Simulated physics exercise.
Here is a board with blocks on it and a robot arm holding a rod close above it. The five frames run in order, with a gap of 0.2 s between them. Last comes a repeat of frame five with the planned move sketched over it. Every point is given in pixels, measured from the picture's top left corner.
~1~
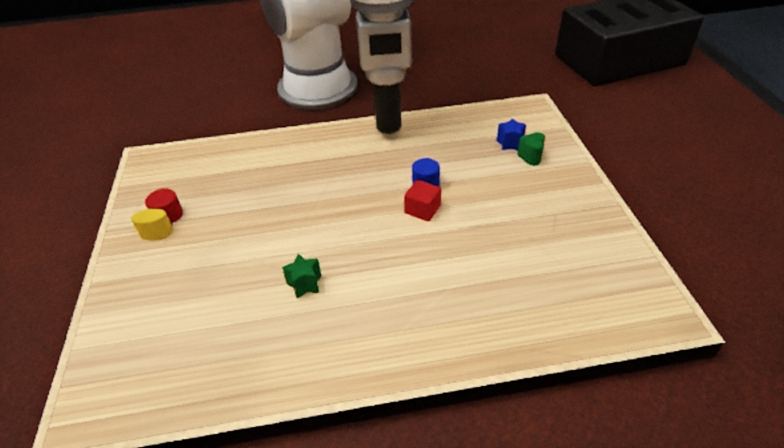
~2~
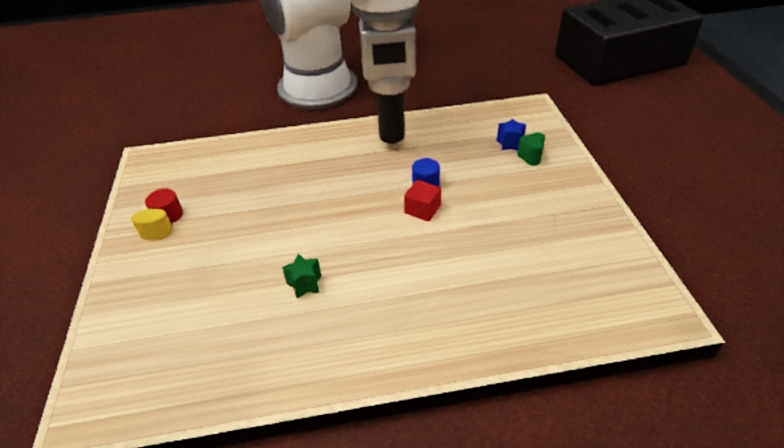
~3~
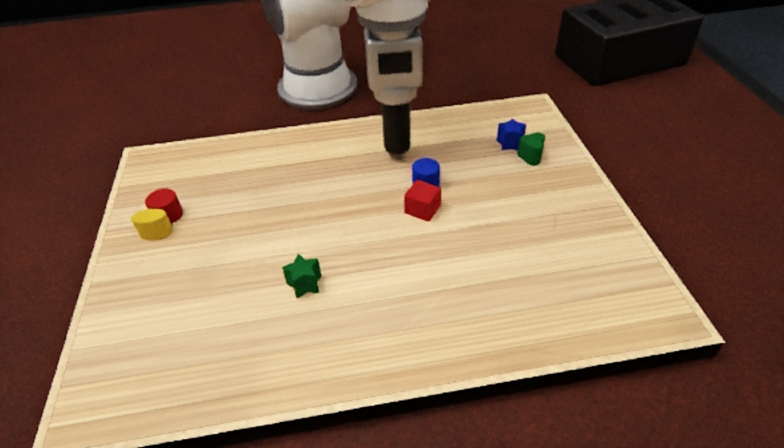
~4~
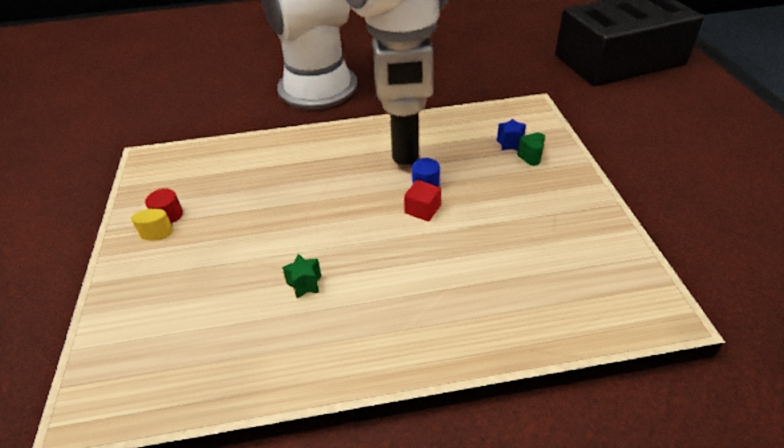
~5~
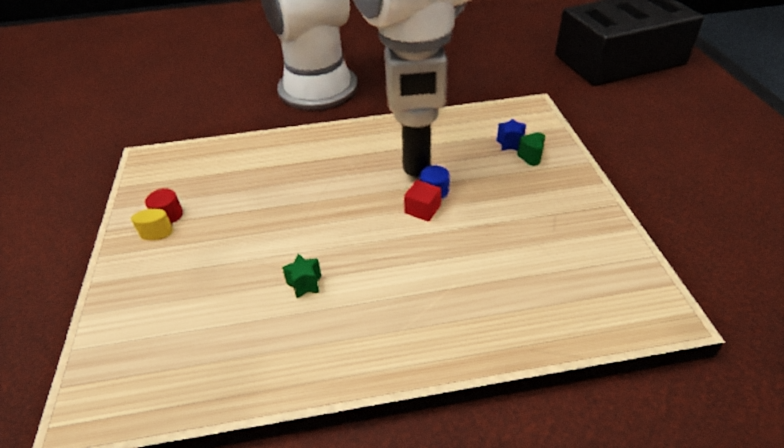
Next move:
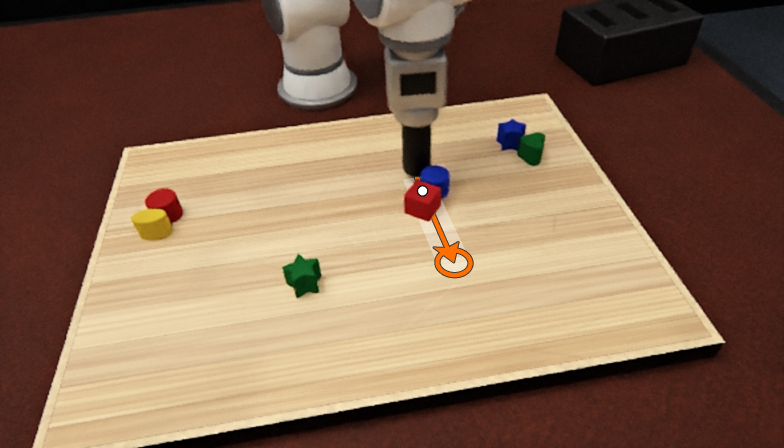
We see a robot arm above a wooden board of coloured blocks lower its dark rod toward the viewer and slightly right, reaching the blue cylinder and nudging it a little to the right beside the still red block.
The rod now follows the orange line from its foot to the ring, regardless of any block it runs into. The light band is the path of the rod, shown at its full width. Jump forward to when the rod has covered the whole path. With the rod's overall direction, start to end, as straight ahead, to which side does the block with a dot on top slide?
The shift goes right.
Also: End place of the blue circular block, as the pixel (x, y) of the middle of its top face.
The answer is (464, 193).
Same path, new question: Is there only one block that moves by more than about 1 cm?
No, I don't think so.
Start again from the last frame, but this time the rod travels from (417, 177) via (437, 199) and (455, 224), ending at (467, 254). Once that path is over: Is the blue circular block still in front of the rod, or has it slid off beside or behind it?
Slid off.
The drawn path runs from (417, 177) to (454, 262); the dot is on the red square.
On the path given first. One third of the way, rod (428, 194); red square (426, 208), turned 15° clockwise; blue circular block (458, 188).
Two thirds of the way, rod (440, 223); red square (427, 237), turned 50° clockwise; blue circular block (464, 193).
At the end, rod (454, 254); red square (424, 254), turned 125° clockwise; blue circular block (464, 193).
